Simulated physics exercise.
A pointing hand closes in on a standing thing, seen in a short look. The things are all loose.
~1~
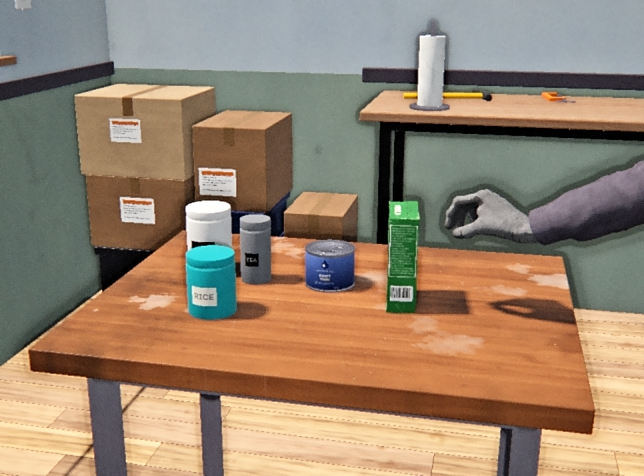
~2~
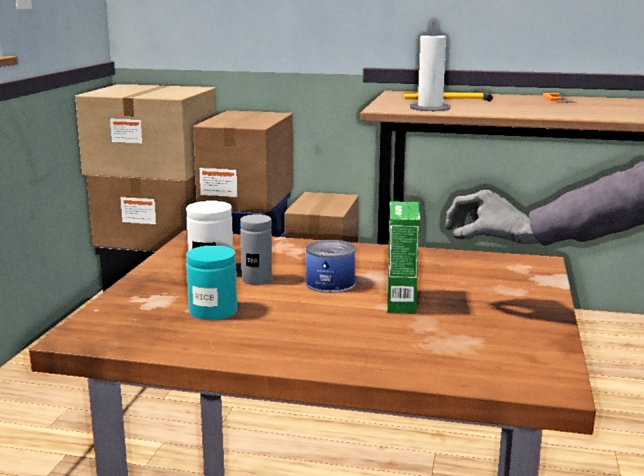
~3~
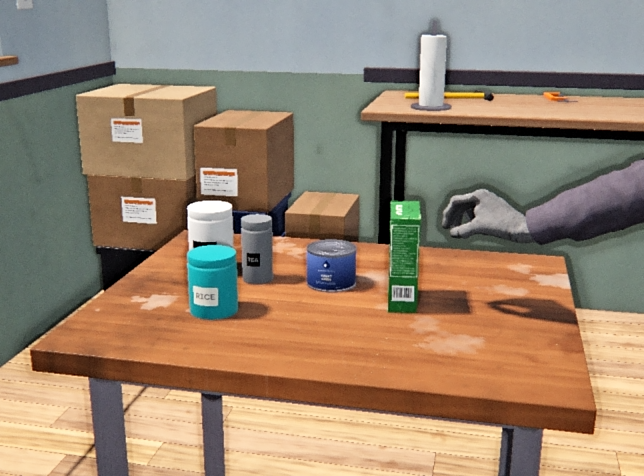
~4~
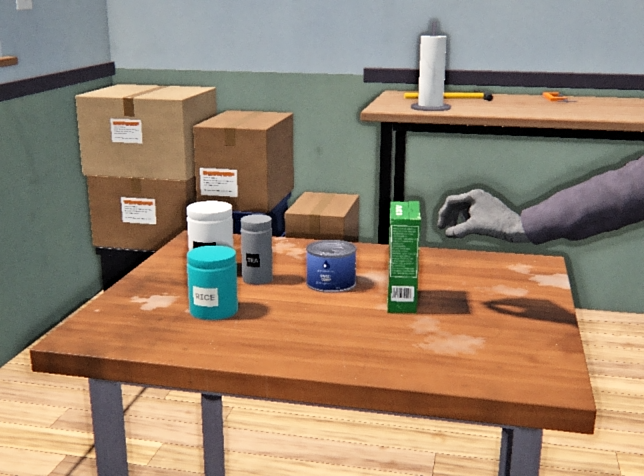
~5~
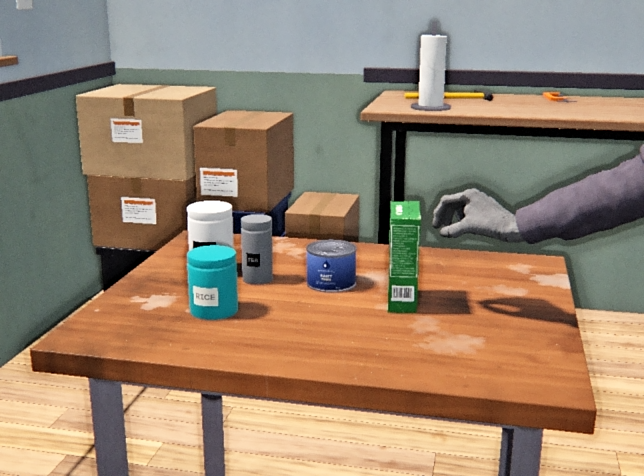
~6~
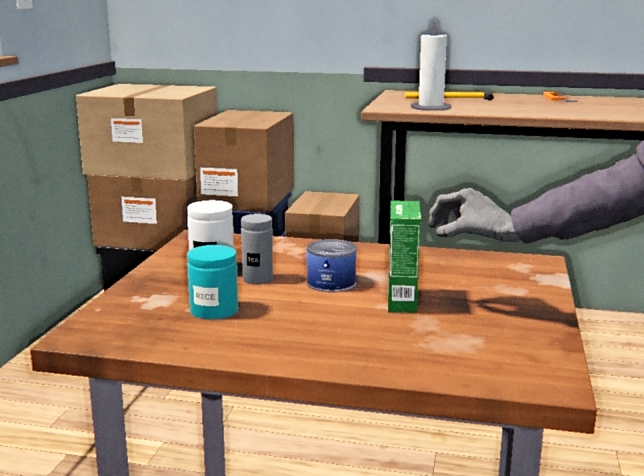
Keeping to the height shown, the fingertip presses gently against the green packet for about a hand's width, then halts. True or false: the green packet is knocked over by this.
True.
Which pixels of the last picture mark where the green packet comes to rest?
Around (313, 314).
Then, 0.60 s later than the last frame, green packet tilted by 13° near (392, 254).
Then, 1.10 s later than the last frame, green packet on its side near (352, 265).
Then, 1.30 s later than the last frame, green packet on its side near (332, 279).
Then, 1.50 s later than the last frame, green packet on its side near (316, 306).
When it is over, lying over on the table, green packet. End places, in pixels of the last picture, green packet near (313, 314).
